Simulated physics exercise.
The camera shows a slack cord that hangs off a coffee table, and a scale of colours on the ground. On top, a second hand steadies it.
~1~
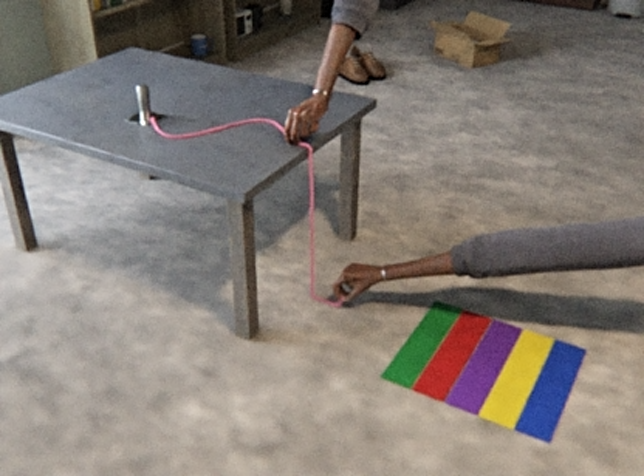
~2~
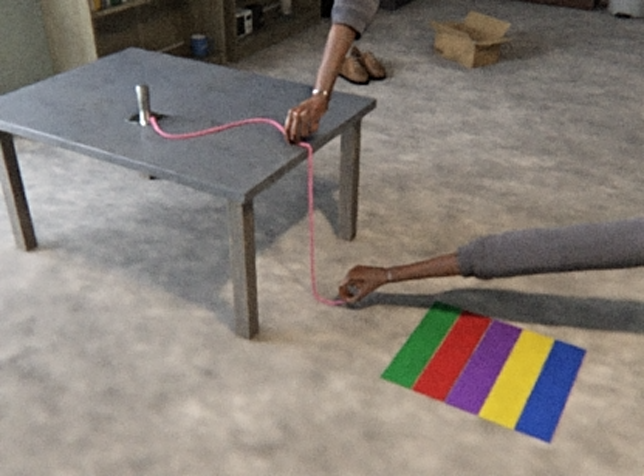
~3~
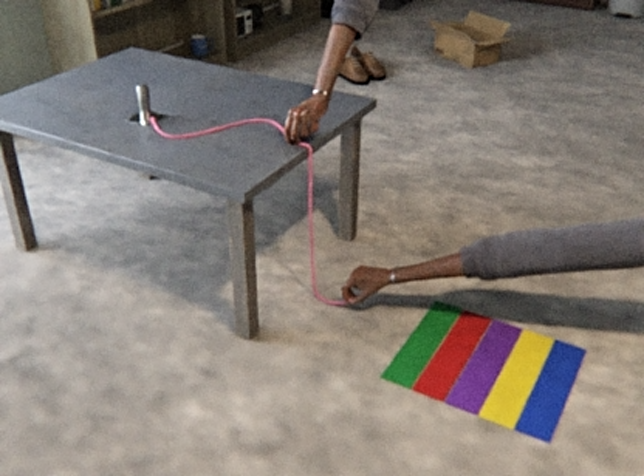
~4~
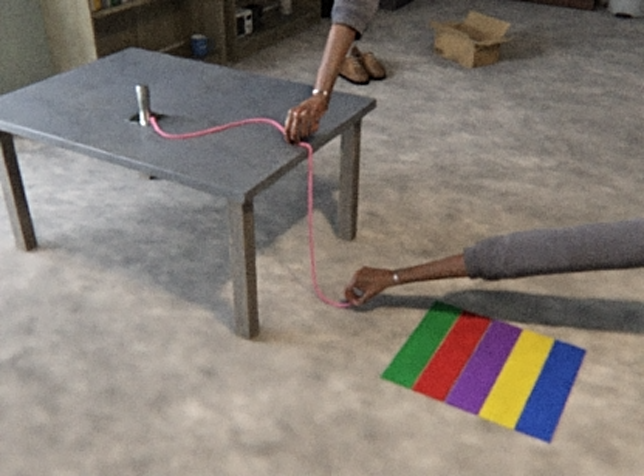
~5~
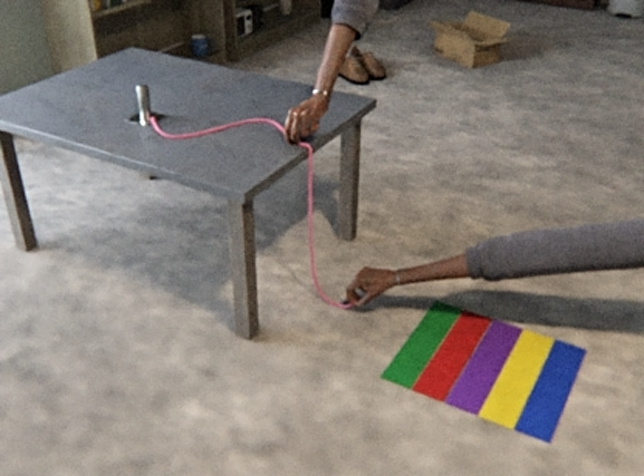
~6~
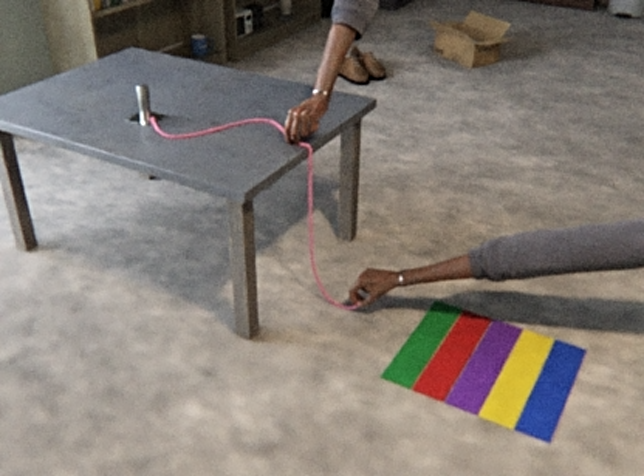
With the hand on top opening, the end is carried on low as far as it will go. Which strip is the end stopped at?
Stopped at yellow.
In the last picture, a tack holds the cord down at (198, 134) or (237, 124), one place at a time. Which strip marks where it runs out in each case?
The end lands on purple the first time and on red the second time.
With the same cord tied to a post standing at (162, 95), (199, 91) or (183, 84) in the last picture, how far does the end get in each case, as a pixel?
The first try gives about (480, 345), the second about (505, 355) and the third about (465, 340).
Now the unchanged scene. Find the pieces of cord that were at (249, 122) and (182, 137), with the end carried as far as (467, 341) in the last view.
About (274, 140) for the first point; the other lies about (209, 128).
Early on, end near (467, 341); over red.
Midway, end near (499, 352); over purple.
At the end of the slack, end near (518, 359); over yellow. The end stops over the yellow strip.
